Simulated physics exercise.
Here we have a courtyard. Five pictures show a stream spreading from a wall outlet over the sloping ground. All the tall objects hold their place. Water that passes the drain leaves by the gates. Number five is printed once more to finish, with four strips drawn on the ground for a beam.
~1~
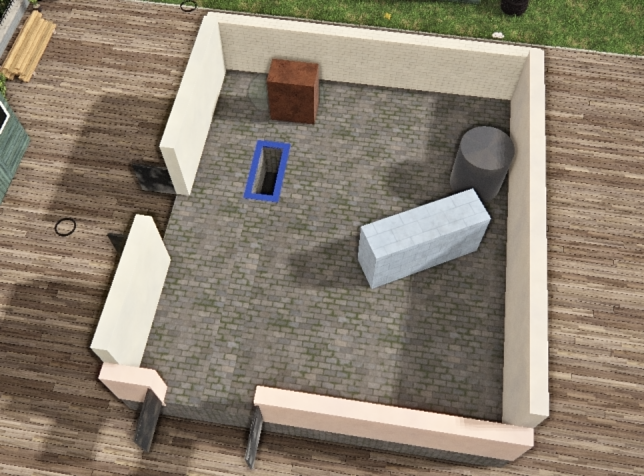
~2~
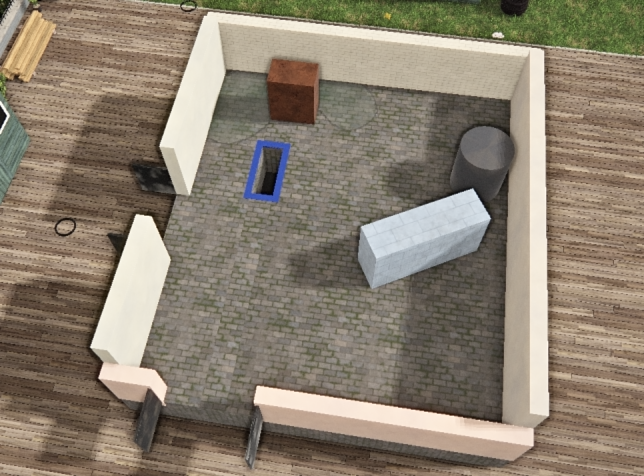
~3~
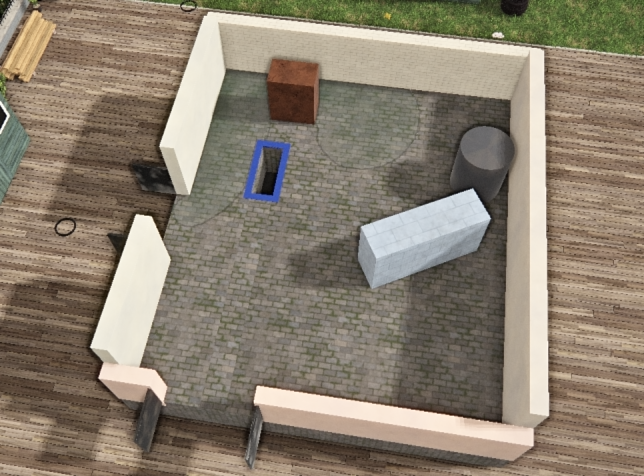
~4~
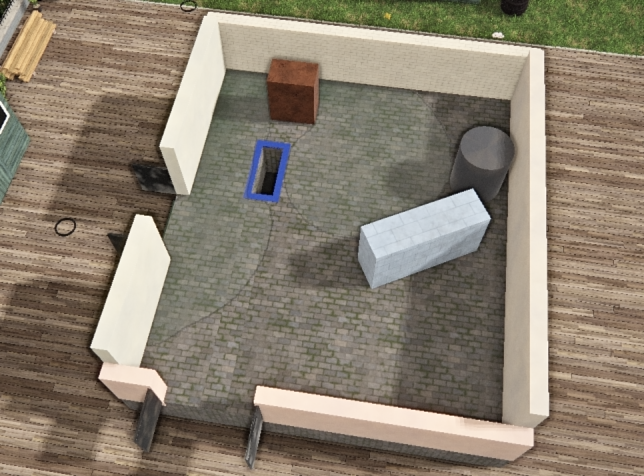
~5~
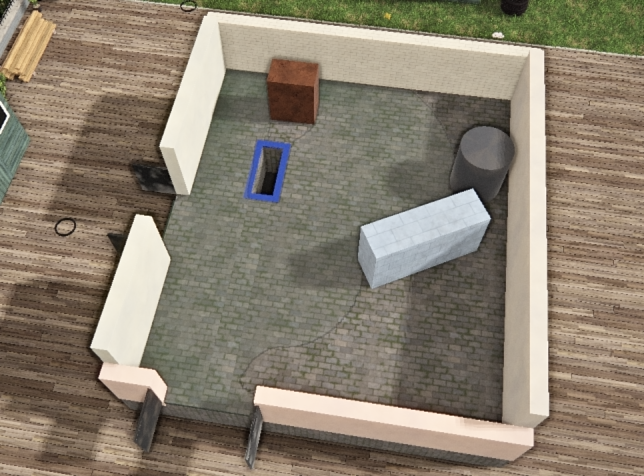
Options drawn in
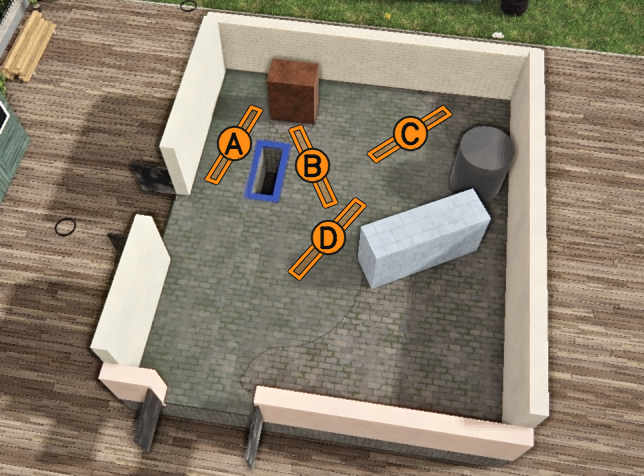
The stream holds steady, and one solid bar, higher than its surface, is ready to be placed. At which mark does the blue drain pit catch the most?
The answer is place C.
In orange, A from (211, 180) to (256, 108); B from (295, 128) to (330, 204); C from (372, 157) to (446, 110); D from (294, 274) to (359, 202).
If A is chosen, about 7 % of the stream goes into the blue drain pit, about 92 % out by the gates.
If B is chosen, about 8 % of the stream goes into the blue drain pit, about 92 % out by the gates.
If C is chosen, about 21 % of the stream goes into the blue drain pit, about 79 % out by the gates.
If D is chosen, about 10 % of the stream goes into the blue drain pit, about 89 % out by the gates.
